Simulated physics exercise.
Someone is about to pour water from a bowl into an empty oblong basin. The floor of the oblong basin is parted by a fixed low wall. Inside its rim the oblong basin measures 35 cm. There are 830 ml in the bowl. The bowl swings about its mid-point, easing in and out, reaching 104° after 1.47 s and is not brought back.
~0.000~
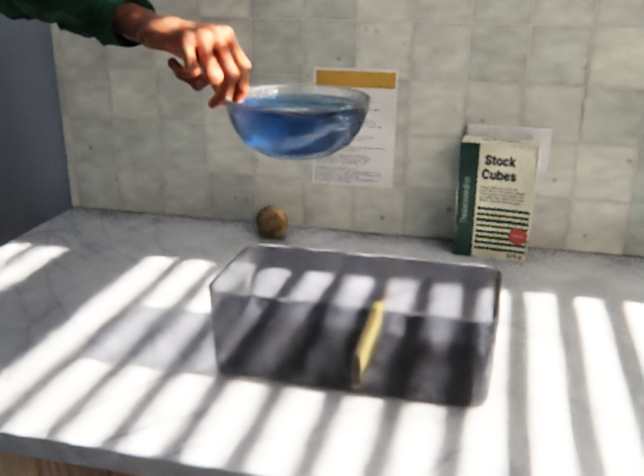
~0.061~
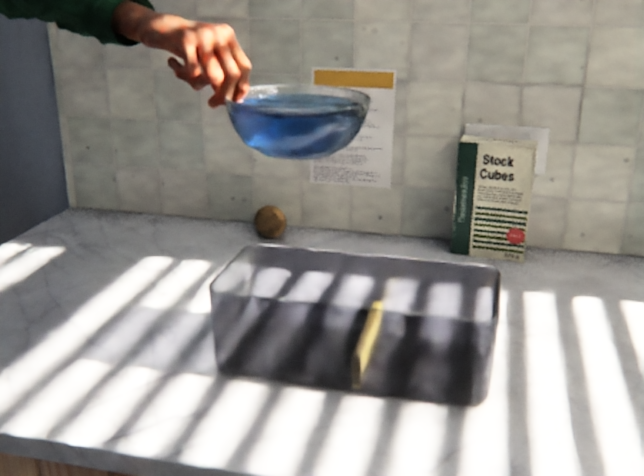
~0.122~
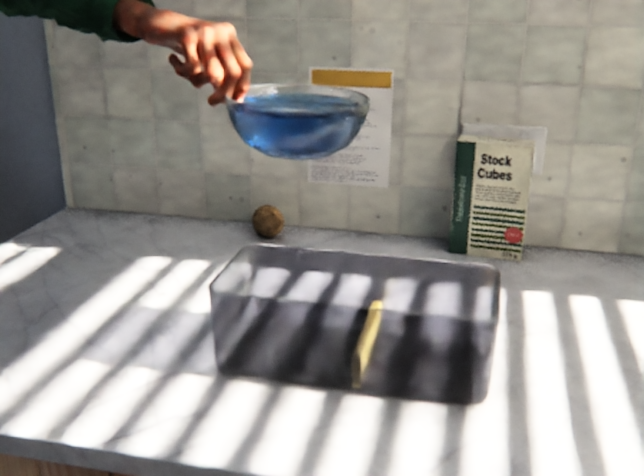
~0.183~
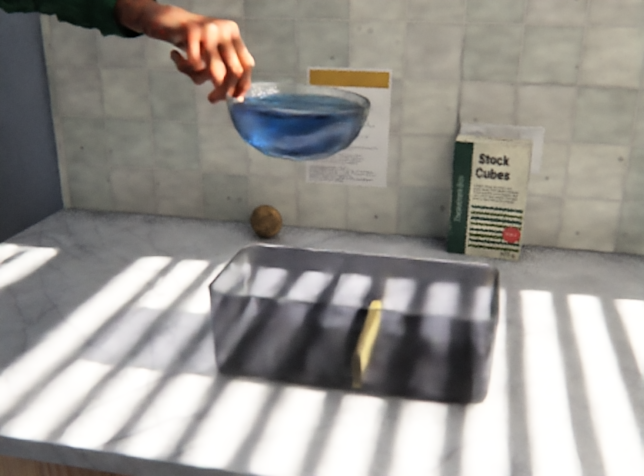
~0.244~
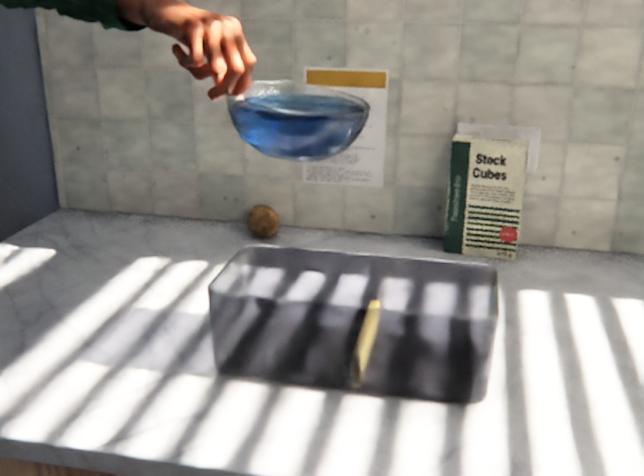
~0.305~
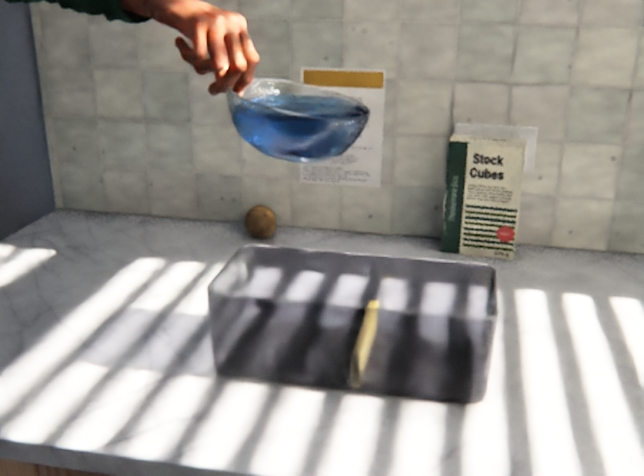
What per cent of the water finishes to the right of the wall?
Roughly 89 per cent is past the wall.
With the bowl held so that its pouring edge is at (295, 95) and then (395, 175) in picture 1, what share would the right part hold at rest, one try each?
First 40, then 95 per cent.
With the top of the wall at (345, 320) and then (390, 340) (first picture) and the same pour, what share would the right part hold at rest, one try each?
In turn about 95 and 70 per cent.
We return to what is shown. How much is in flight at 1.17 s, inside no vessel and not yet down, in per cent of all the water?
About 6 per cent.
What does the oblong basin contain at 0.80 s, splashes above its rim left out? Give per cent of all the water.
About 26 per cent.
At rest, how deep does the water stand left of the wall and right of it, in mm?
Some 2 mm on the left and 32 mm on the right.
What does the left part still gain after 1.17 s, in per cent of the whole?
About 4 per cent.
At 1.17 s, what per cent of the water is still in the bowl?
Some 1 per cent.
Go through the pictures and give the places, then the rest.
In the first picture, tilt 0°; pouring edge (368, 102); surface from (236, 102) to (365, 108); the oblong basin's rim runs from (229, 266) to (499, 295); the wall's top is at (369, 328).
In the second picture, tilt 0°; pouring edge (368, 102); surface from (236, 102) to (365, 108).
In the third picture, tilt 2°; pouring edge (368, 104); surface from (235, 101) to (366, 109).
In the fourth picture, tilt 4°; pouring edge (369, 107); surface from (236, 100) to (366, 110).
In the fifth picture, tilt 7°; pouring edge (368, 111); surface from (236, 101) to (367, 111).
In the sixth picture, tilt 11°; pouring edge (368, 116); surface from (237, 102) to (368, 112).
By 0.80 s the tilt is 60° and 35 per cent is still to pour, 0 is left of the wall and 25 right of it.
By 1.17 s the tilt is 94° and 1 per cent is still to pour, 6 is left of the wall and 86 right of it.
By 1.55 s the tilt is 104° and 0 per cent is still to pour, 10 is left of the wall and 89 right of it.
By 1.97 s the tilt is 104° and 0 per cent is still to pour, 10 is left of the wall and 89 right of it.
At rest 10 per cent lies left of the wall, 89 right of it and 1 outside.
